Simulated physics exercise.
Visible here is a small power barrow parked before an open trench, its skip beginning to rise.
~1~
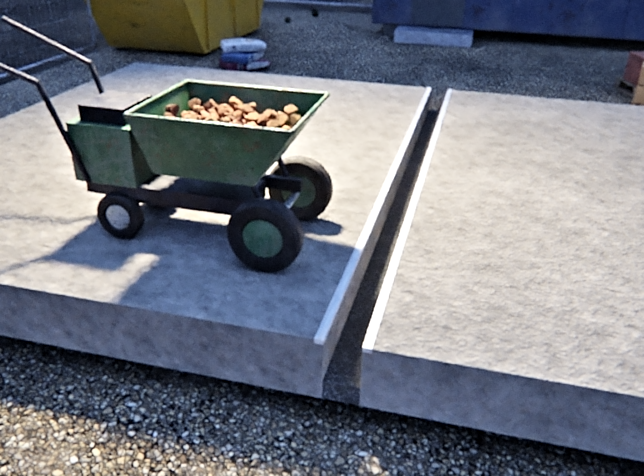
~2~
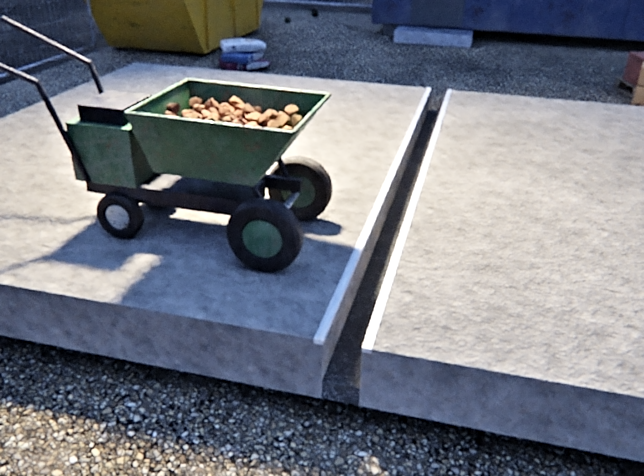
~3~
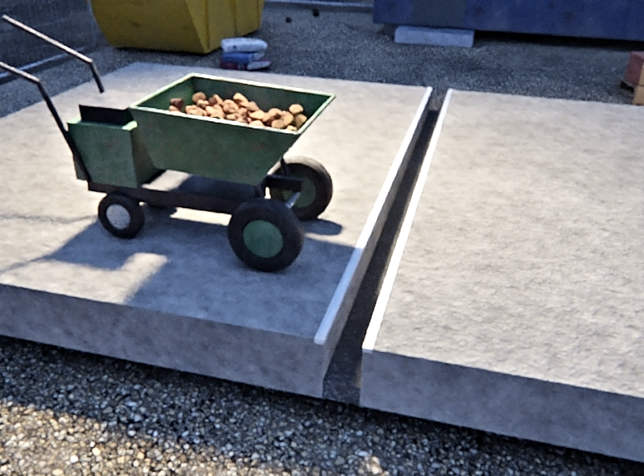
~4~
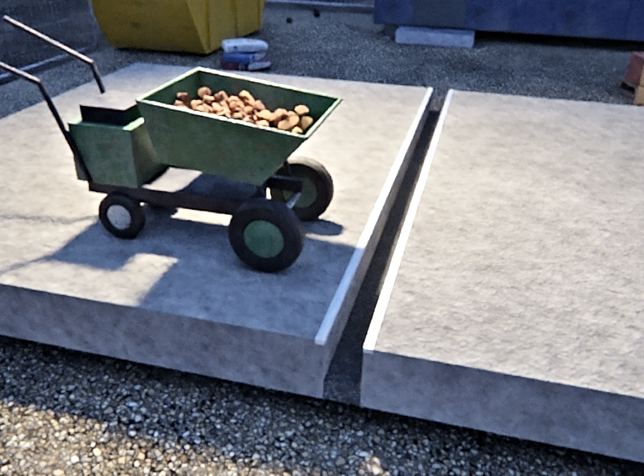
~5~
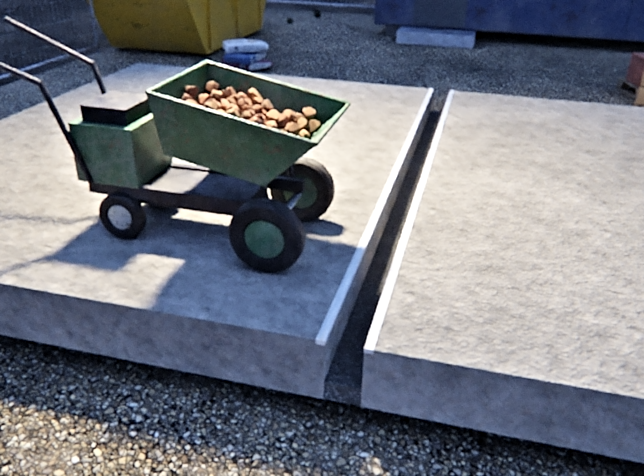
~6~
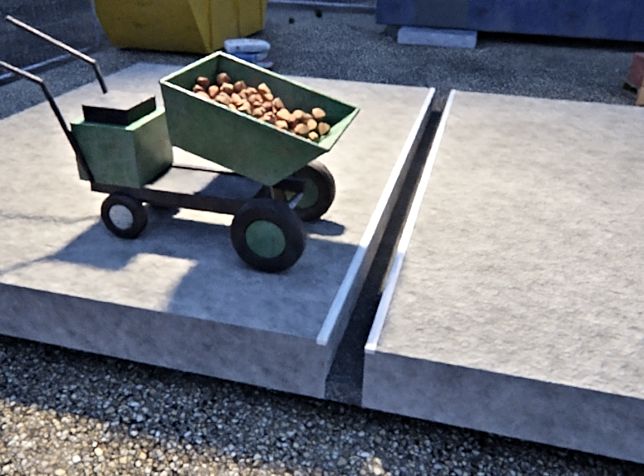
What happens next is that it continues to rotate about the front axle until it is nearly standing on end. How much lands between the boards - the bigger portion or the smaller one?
The smaller portion lands there.
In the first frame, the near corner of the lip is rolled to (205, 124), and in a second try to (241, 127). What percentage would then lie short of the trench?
That comes to some 40 in a hundred for the first try and some 10 in a hundred for the second.
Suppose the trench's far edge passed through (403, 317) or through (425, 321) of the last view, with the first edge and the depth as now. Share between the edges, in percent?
In order, some 50 and some 80 percent.
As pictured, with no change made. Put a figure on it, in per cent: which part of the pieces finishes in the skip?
Estimate: 10 %, roughly.
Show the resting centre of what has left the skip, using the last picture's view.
Close to (446, 259) in the last view.
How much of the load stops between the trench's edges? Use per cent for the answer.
Result: Around 5 in a hundred.
Just after the last frame, skip tipped steeply; every one in the skip.
A moment on, skip tipped right over; the larger part in the skip; roughly a quarter beyond it; about a tenth falling.
Further on, skip tipped right over; about a tenth in the skip; just a few in or heaped over the trench; the larger part beyond it.
When it is over, skip tipped right over; about a tenth in the skip; about a tenth in or heaped over the trench; the larger part beyond it.
